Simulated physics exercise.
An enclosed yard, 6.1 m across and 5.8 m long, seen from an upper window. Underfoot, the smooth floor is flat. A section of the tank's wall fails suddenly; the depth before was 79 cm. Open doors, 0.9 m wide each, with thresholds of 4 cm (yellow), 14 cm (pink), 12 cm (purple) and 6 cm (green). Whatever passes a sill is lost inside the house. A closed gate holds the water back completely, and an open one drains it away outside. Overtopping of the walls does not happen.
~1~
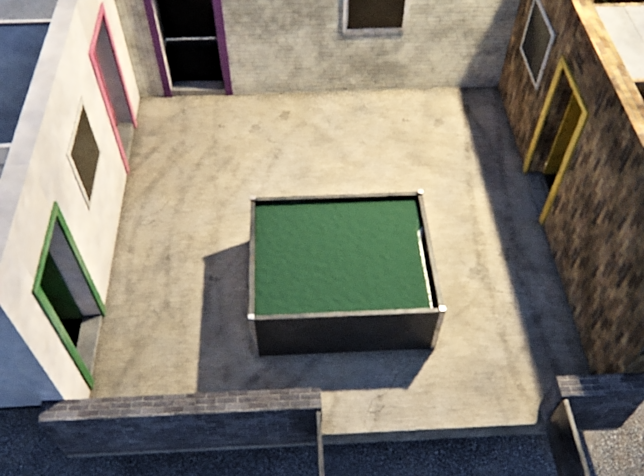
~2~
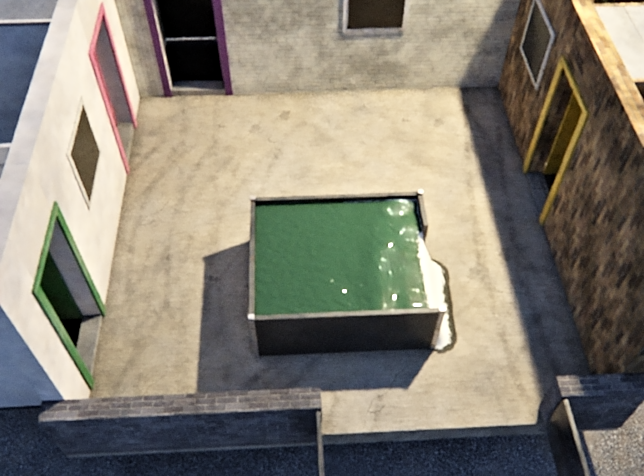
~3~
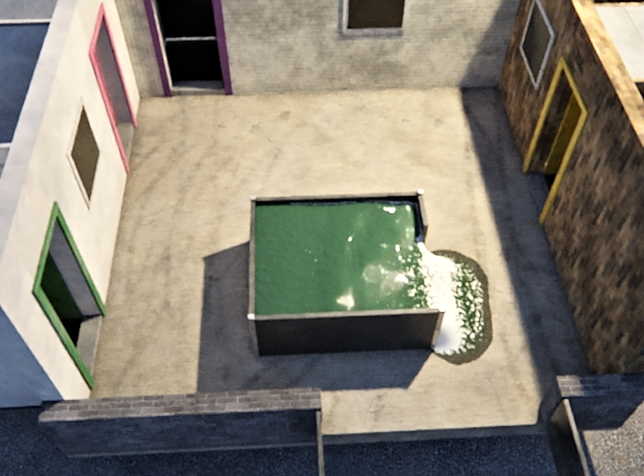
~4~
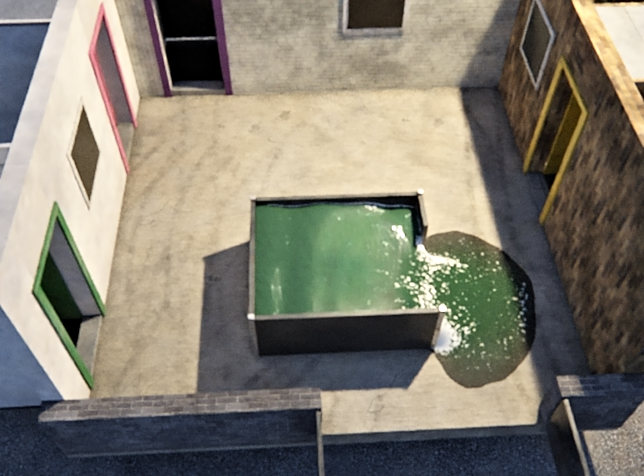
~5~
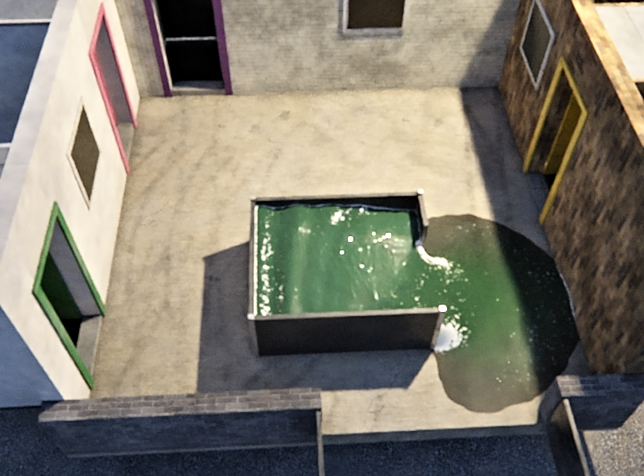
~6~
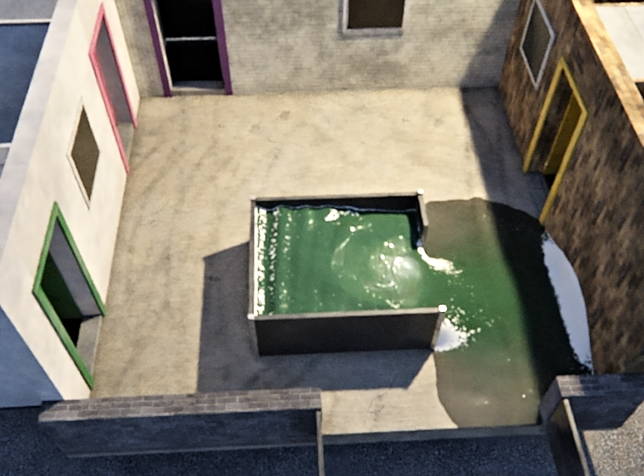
In a walled yard with coloured doorways, green water sits still in a rectangular tank until its right side opens; water pours out, foaming, and spreads across the floor to the brown wall on the right and toward the front.
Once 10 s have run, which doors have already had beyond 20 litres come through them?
Outcome: The yellow door is going to top the limit; the pink door is going to fall short of the limit; the purple door is going to fall short of the limit; the green door is going to fall short of the limit.
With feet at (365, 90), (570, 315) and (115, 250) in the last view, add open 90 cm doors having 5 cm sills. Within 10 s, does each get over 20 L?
In turn: Short of it, beyond it, short of it.
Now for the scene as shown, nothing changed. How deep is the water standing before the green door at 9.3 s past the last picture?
The mean depth is around 6.0 cm.
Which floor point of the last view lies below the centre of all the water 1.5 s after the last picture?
I'd say somewhere around (428, 291).
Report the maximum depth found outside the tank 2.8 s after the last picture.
Up to near 26 cm.
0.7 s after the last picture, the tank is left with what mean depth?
The mean depth is around 49 cm.
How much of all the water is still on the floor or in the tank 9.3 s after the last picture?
That would be close to 68 per cent.
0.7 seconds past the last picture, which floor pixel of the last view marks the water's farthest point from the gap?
I'd mark it close to (511, 155).
Then, 0.7 s after the last picture water covers 15 % of the floor and is deepest (58 cm) near (589, 401); yellow door 13 cm at the sill, 8 L in, pink door not reached, purple door not reached, green door not reached.
Then, 1.5 s after the last picture water covers 25 % of the floor and is deepest (47 cm) near (589, 401); yellow door 13 cm at the sill, 34 L in, pink door not reached, purple door not reached, green door not reached.
Then, 2.8 s after the last picture water covers 50 % of the floor and is deepest (26 cm) near (481, 327); yellow door 11 cm at the sill, 70 L in, pink door not reached, purple door not reached, green door not reached.
Then, 5.3 s after the last picture water covers 75 % of the floor and is deepest (17 cm) near (574, 402); yellow door 7 cm at the sill, 108 L in, pink door 12 cm at the sill, 0 L in, purple door 5 cm at the sill, 0 L in, green door 5 cm at the sill, 0 L in.
Then, 9.3 s after the last picture water covers 95 % of the floor and is deepest (14 cm) near (85, 426); yellow door 5 cm at the sill, 120 L in, pink door 9 cm at the sill, 0 L in, purple door 10 cm at the sill, 0 L in, green door 6 cm at the sill, 1 L in.
